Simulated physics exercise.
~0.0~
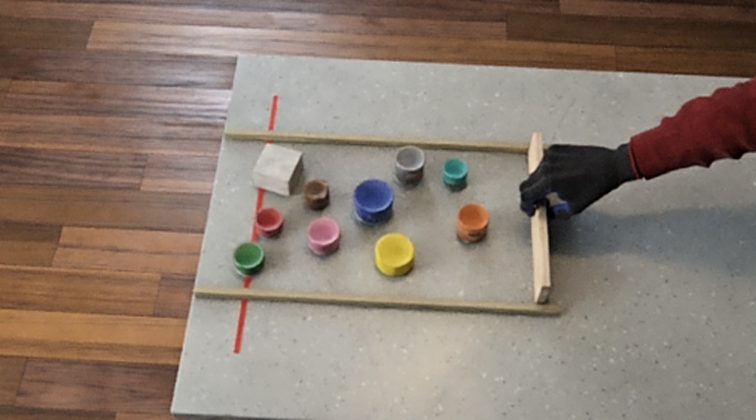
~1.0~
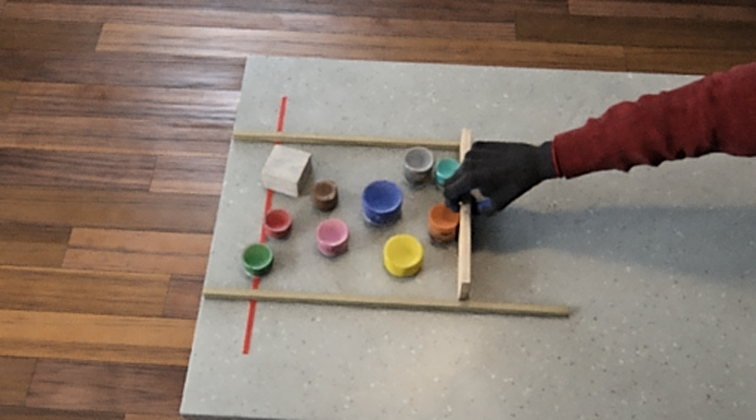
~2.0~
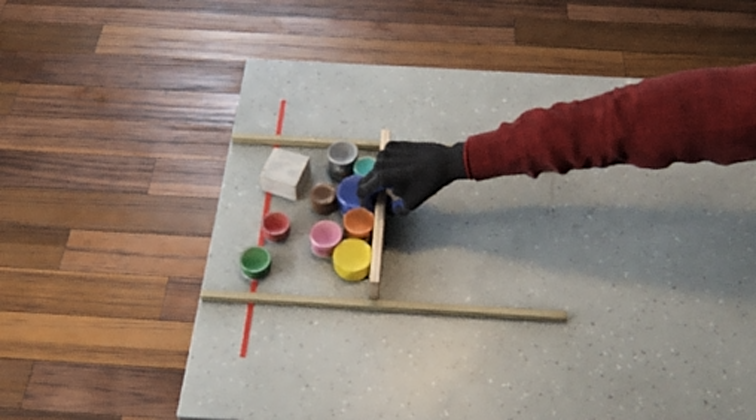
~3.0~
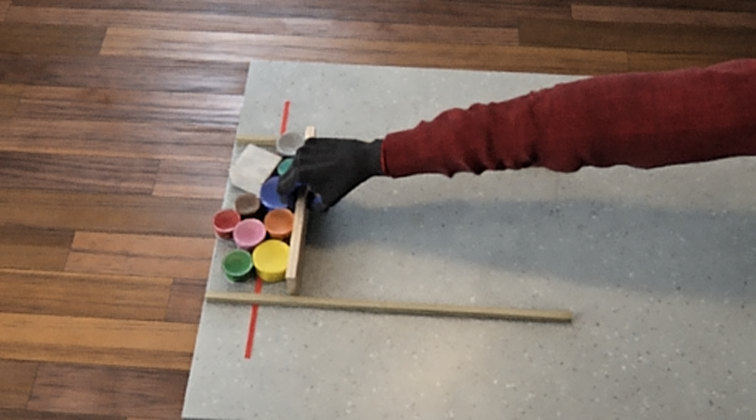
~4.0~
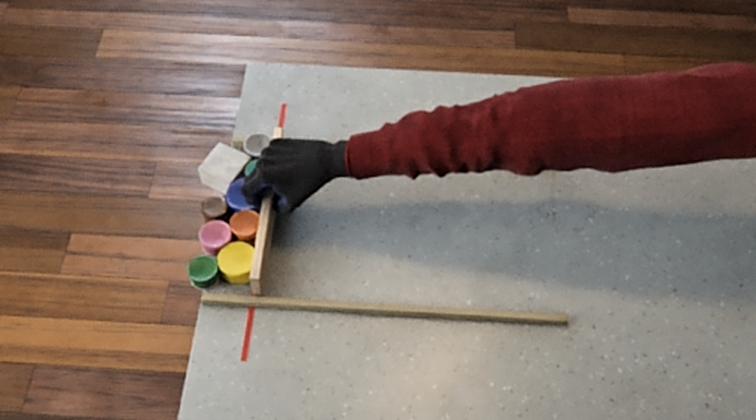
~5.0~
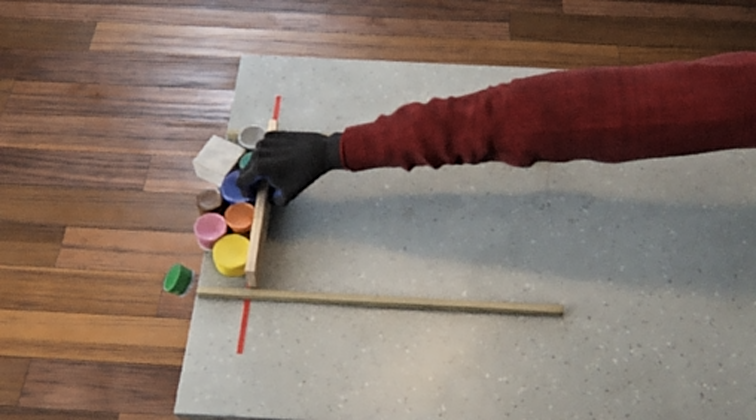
A black-gloved hand in a dark red sleeve grips an upright wooden board at the right end of two wooden rails on a speckled grey surface, seen from above with a wood floor at left. Between the rails sit a pale block and small pots in grey, turquoise, orange, blue, yellow, brown, pink, red and green, near a red tape line. The hand pushes the board left, gathering the pots into a cluster. They crowd past the tape to the edge, where the red pot disappears. The board stops by the tape as the green pot drops off, leaving the others bunched at the edge.
